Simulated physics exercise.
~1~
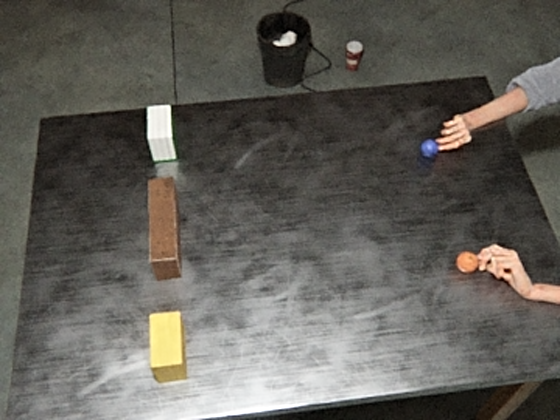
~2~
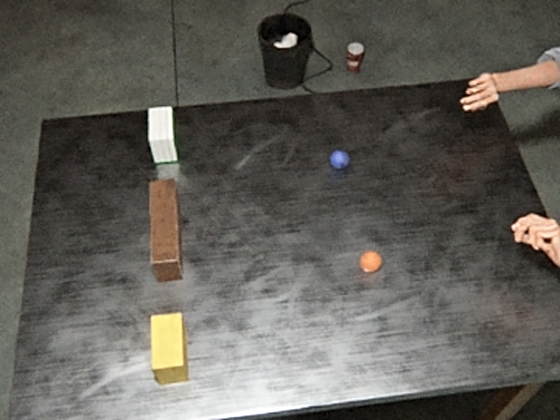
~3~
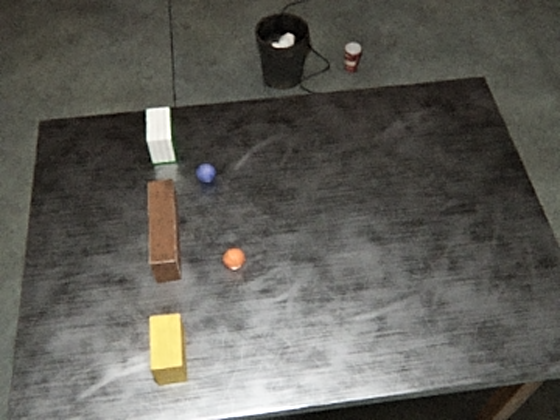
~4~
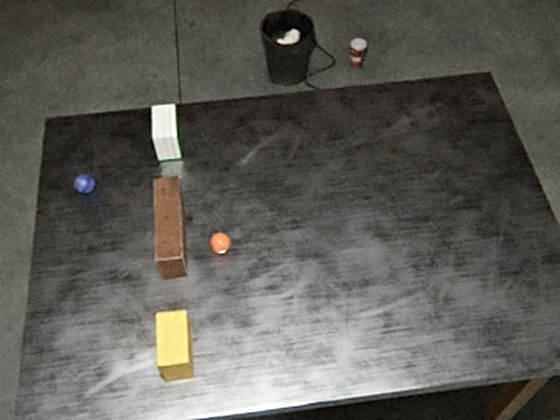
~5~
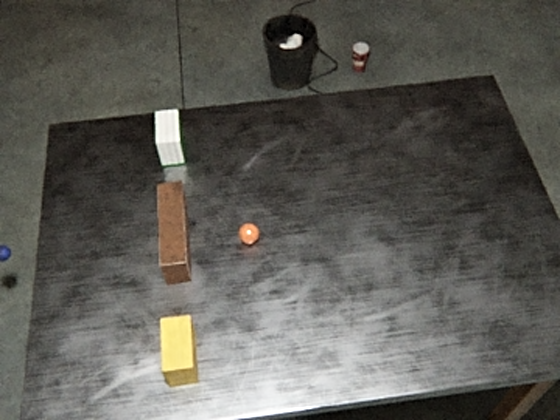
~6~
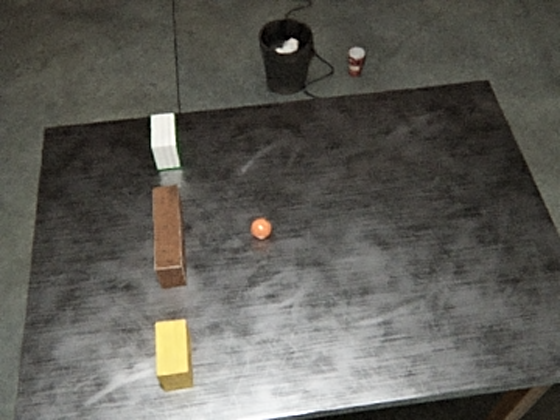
Two hands at the right edge of a dark tabletop, seen from above by a slightly swaying camera, release a blue ball and an orange, tomato-like ball. Along the left side stand a white block with green edging, a long brown brick and a yellow block, with gaps between them, while a black bin and a small cup sit on the floor beyond. Both balls roll left as the hands withdraw. The blue one passes between the white block and the brick, then drops off the left edge and leaves view. The orange one hits the brick, rebounds rightward and remains on the table.
